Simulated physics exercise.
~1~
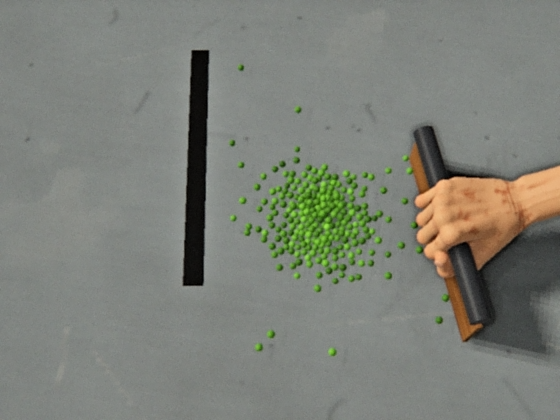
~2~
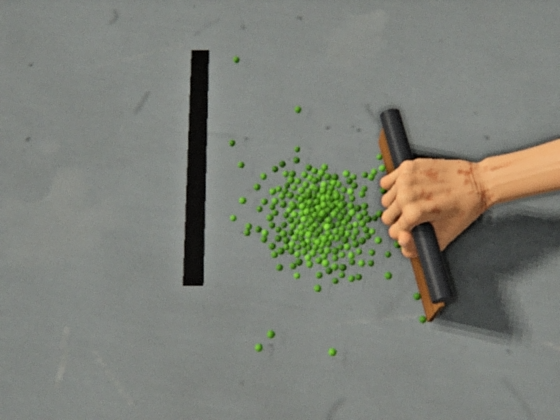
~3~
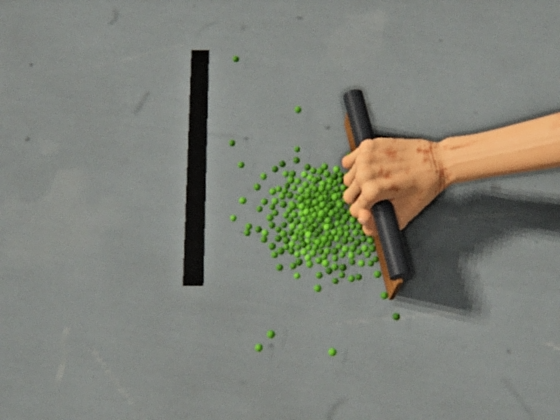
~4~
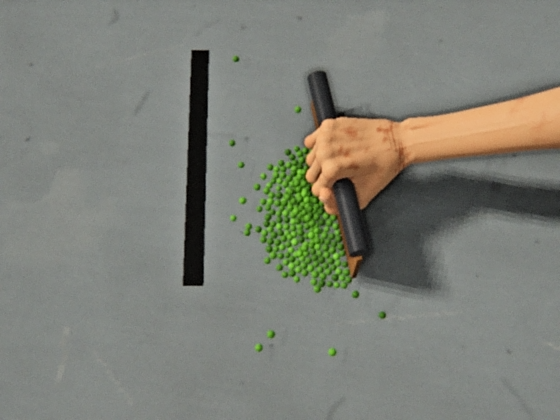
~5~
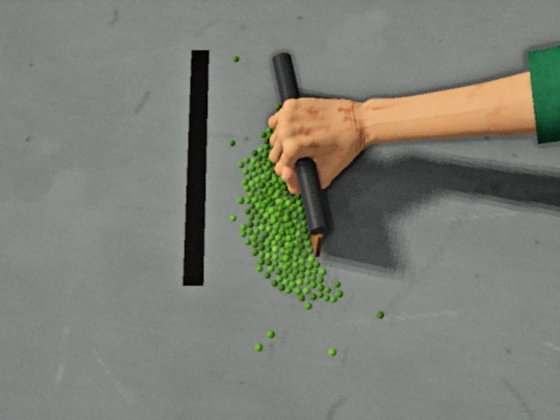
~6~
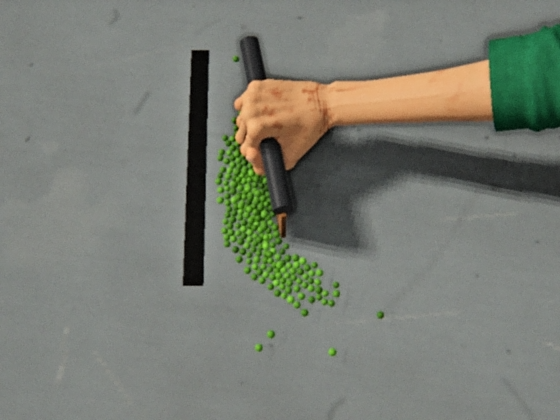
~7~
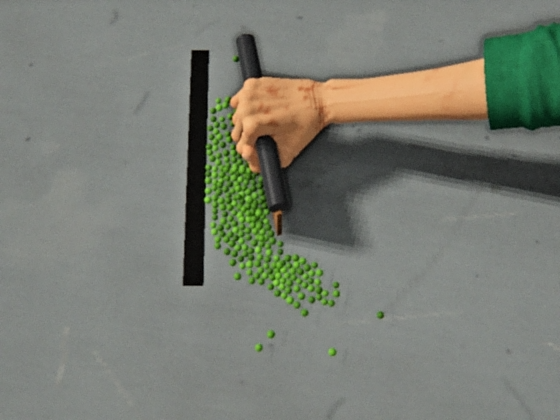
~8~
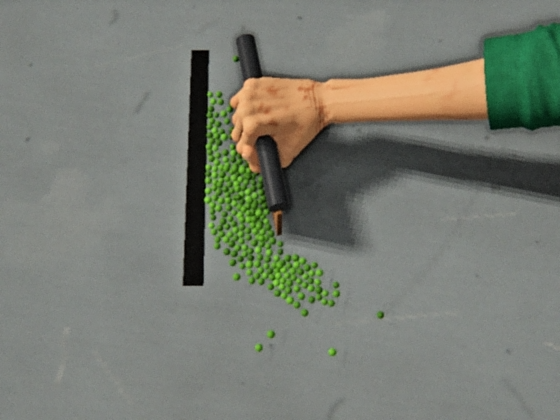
A hand pushes green peas leftward with a scraper, stopping with them beside a black strip.
